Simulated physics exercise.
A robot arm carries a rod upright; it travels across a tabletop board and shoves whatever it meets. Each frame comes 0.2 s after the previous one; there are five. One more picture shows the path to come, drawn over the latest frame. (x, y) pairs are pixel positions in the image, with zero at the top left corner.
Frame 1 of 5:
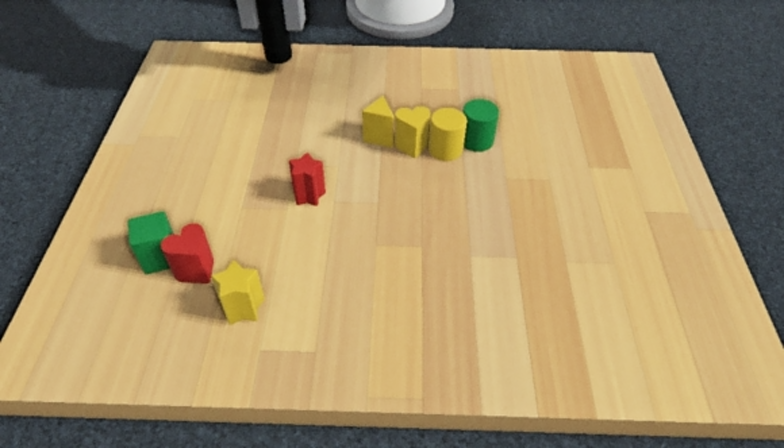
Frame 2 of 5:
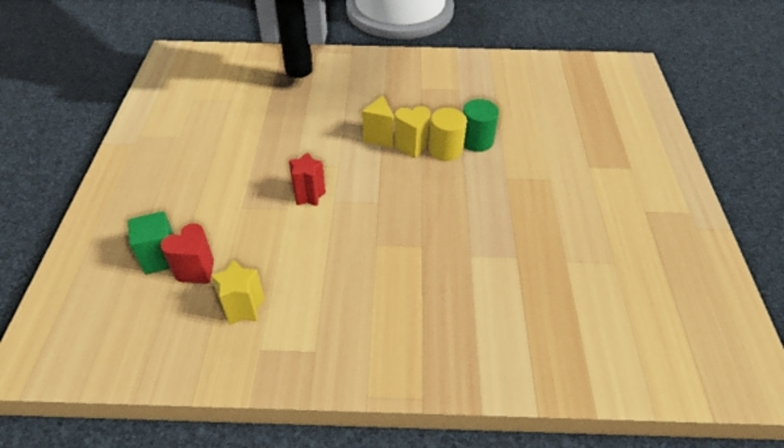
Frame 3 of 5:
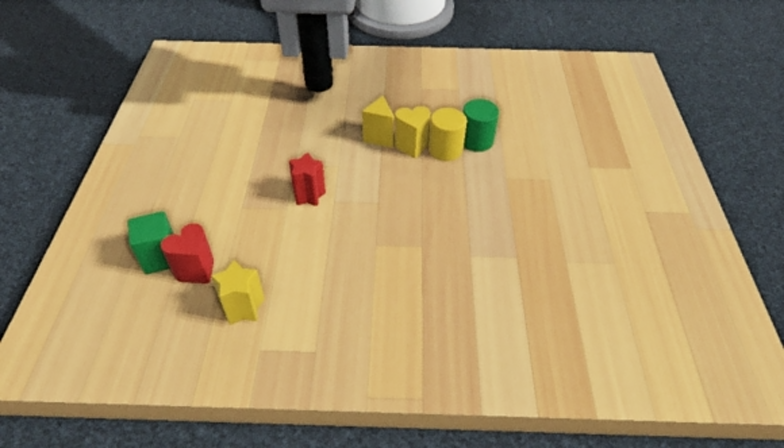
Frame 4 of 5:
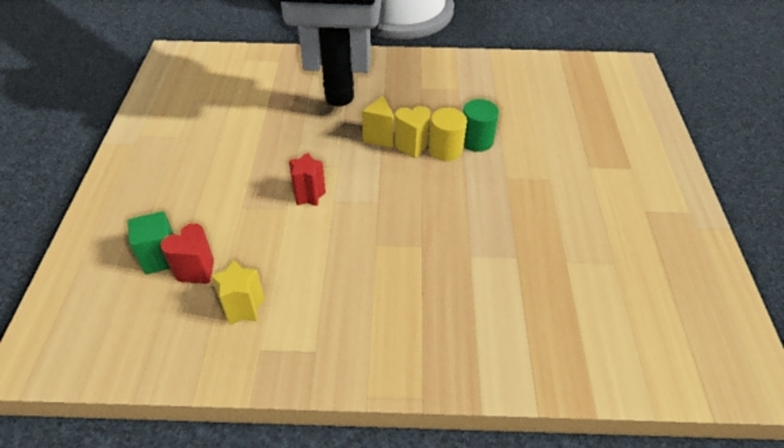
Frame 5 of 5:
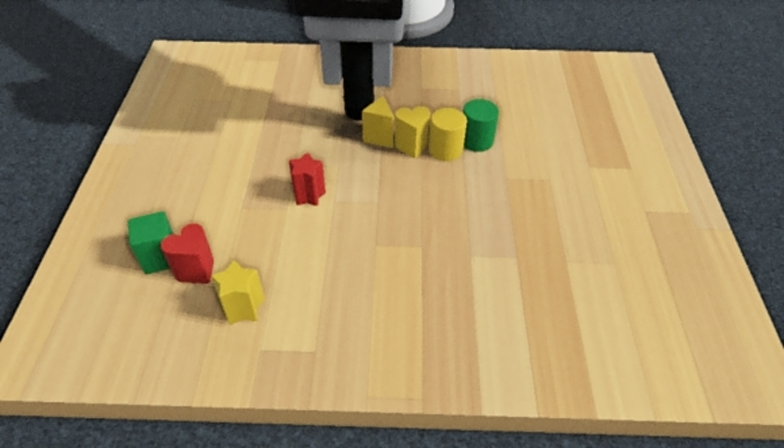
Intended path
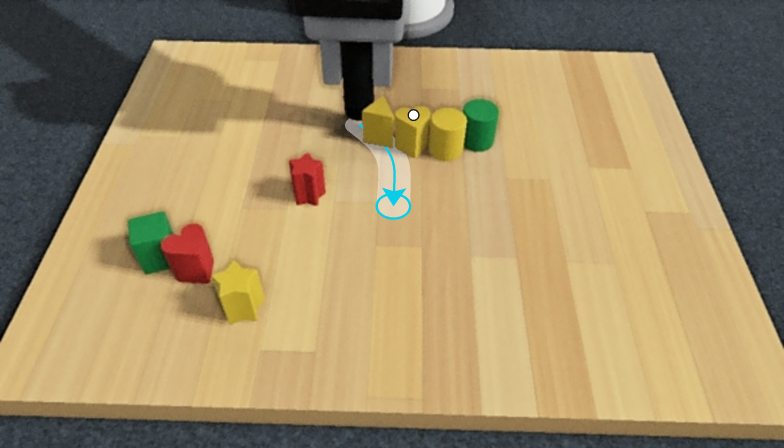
A black rod held by a robot arm moved steadily right and toward the viewer across the wooden board, coming up beside the yellow triangular block, while all the colored blocks stayed still.
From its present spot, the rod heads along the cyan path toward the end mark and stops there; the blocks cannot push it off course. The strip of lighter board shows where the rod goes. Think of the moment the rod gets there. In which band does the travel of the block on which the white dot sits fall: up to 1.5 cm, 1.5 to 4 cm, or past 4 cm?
Shift of 1.5 to 4 cm.
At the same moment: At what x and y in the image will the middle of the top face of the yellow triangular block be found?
I'd guess (397, 196).
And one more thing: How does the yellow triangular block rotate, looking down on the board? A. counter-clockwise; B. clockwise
B.
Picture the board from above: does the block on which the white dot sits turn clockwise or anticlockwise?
Seen from above, its turn is counter-clockwise.
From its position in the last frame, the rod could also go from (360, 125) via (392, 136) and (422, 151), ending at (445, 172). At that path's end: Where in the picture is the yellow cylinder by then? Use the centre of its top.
(481, 134)
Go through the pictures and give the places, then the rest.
Tip of the rod at (279, 57), middles of tops, yellow triangular block at (380, 107), yellow heart block at (414, 115), yellow cylinder at (449, 118), in the first frame.
Rod at (299, 71), nothing pushed, in the second frame.
Rod at (319, 85), nothing pushed, in the third frame.
Rod at (339, 99), nothing pushed, in the fourth frame.
Rod at (359, 112), yellow triangular block at (380, 107), yellow heart block at (414, 115), yellow cylinder at (449, 118), in the fifth frame.
The line goes from (360, 125) over (385, 146) and (395, 174) to (393, 206); the dot is on the yellow heart block.
The first path, step by step. One third of the way, rod at (385, 134); yellow triangular block at (392, 133), turned 20° clockwise; yellow heart block at (418, 122), turned 55° anticlockwise.
Two thirds of the way, rod at (395, 162); yellow triangular block at (398, 163), turned 40° clockwise; yellow heart block at (422, 131), turned 95° anticlockwise.
At the end, rod at (394, 194); yellow triangular block at (397, 196), turned 40° clockwise; yellow heart block at (422, 131), turned 95° anticlockwise; yellow cylinder unmoved.
